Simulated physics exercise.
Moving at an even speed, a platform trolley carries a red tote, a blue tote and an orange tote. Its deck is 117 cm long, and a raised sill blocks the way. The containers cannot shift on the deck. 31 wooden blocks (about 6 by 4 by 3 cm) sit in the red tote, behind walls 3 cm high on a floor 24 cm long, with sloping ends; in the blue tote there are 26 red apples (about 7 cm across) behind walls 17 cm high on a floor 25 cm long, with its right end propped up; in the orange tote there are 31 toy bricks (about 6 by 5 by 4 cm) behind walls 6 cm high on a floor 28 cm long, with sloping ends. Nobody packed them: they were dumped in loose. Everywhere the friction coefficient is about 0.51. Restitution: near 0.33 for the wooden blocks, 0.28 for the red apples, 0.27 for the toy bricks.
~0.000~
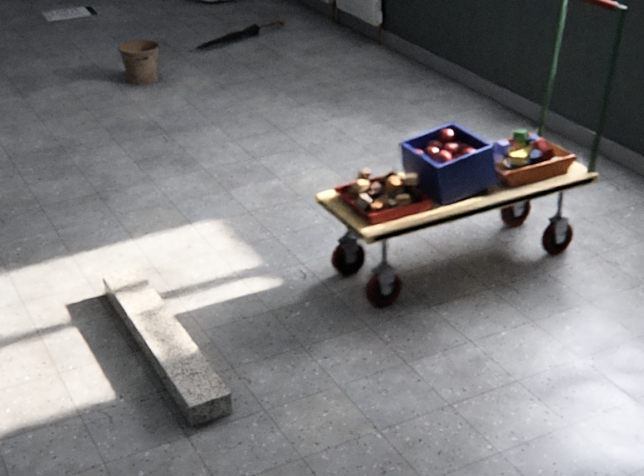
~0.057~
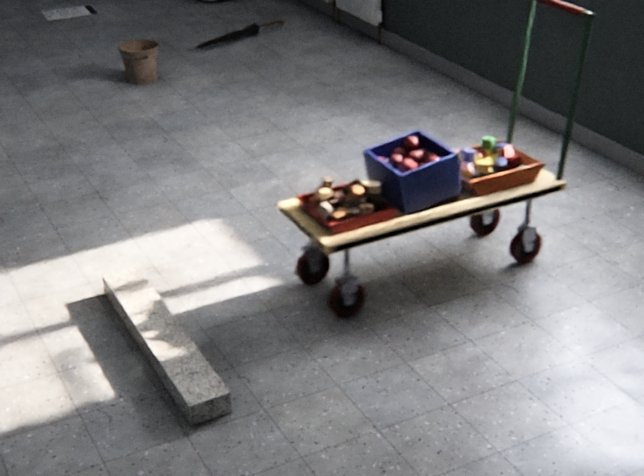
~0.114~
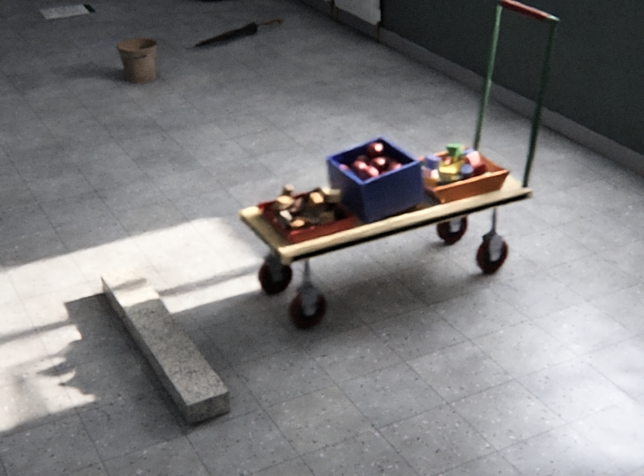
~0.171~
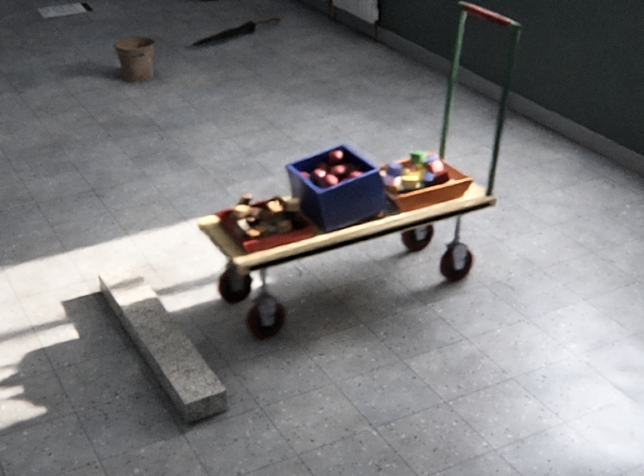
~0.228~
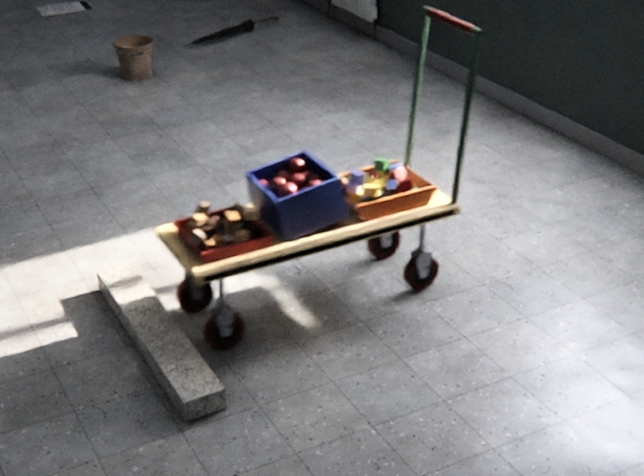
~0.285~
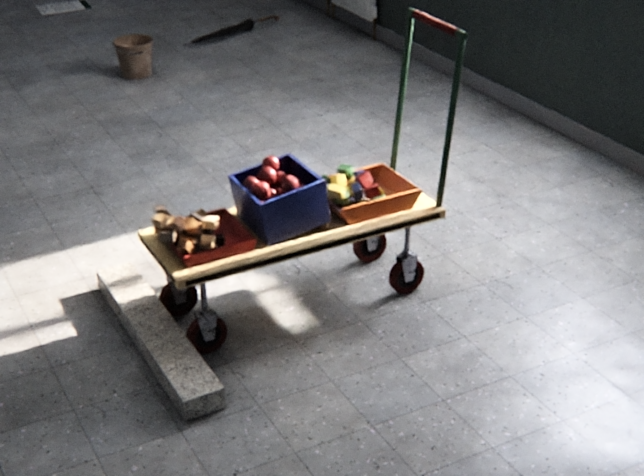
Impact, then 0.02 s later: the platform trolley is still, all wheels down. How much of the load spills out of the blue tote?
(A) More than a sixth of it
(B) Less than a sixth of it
The answer is B.
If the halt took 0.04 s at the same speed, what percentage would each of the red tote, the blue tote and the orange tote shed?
Result - red tote: 50 percent, blue tote: 10 percent, orange tote: 30 percent.
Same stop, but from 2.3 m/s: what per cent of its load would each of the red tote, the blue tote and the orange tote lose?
Then the red tote sheds 50 per cent of its load, the blue tote 0 per cent, and the orange tote 20 per cent.
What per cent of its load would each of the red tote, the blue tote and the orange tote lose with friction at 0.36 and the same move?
Red tote 50, blue tote 10, orange tote 40 per cent.
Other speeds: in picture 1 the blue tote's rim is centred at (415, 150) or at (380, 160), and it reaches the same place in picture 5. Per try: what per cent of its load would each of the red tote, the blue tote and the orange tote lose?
Red tote: 50 / 30 percent; blue tote: 0 / 0 percent; orange tote: 30 / 10 percent.
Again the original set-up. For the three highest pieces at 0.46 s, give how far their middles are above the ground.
Roughly 72 centimetres.
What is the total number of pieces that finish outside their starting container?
About 35 pieces.
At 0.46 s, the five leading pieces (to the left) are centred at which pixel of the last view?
Near (69, 240) in pixels.
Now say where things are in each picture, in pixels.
In the first frame (each is followed by its nearest rim corner in this view; the camera pans a little), blue tote, (440, 166); orange tote, (506, 173); 77 cm short of the stop; none out.
The second frame shows blue tote, (403, 174); orange tote, (472, 181); 60 cm short of the stop.
The third frame shows blue tote, (364, 183); orange tote, (435, 189); 42 cm short of the stop.
The fourth frame shows blue tote, (322, 191); orange tote, (396, 198); 25 cm short of the stop.
The fifth frame shows blue tote, (280, 200); orange tote, (357, 206); 7 cm short of the stop.
The sixth frame shows blue tote, (263, 203); orange tote, (341, 209); stopped; 4 out, the lowest block at (168, 236).
After 0.34 s, red tote 21 in, 10 out, blue tote 26 in, 0 out and orange tote 27 in, 4 out.
After 0.46 s, red tote 12 in, 19 out, blue tote 24 in, 2 out and orange tote 23 in, 8 out.
After 0.69 s, red tote 11 in, 20 out, blue tote 24 in, 2 out and orange tote 20 in, 11 out.
When it is over (at 1.19 s), red tote 11 in, 20 out, blue tote 24 in, 2 out and orange tote 20 in, 11 out. Asked share, 2 of 26, 8 per cent.
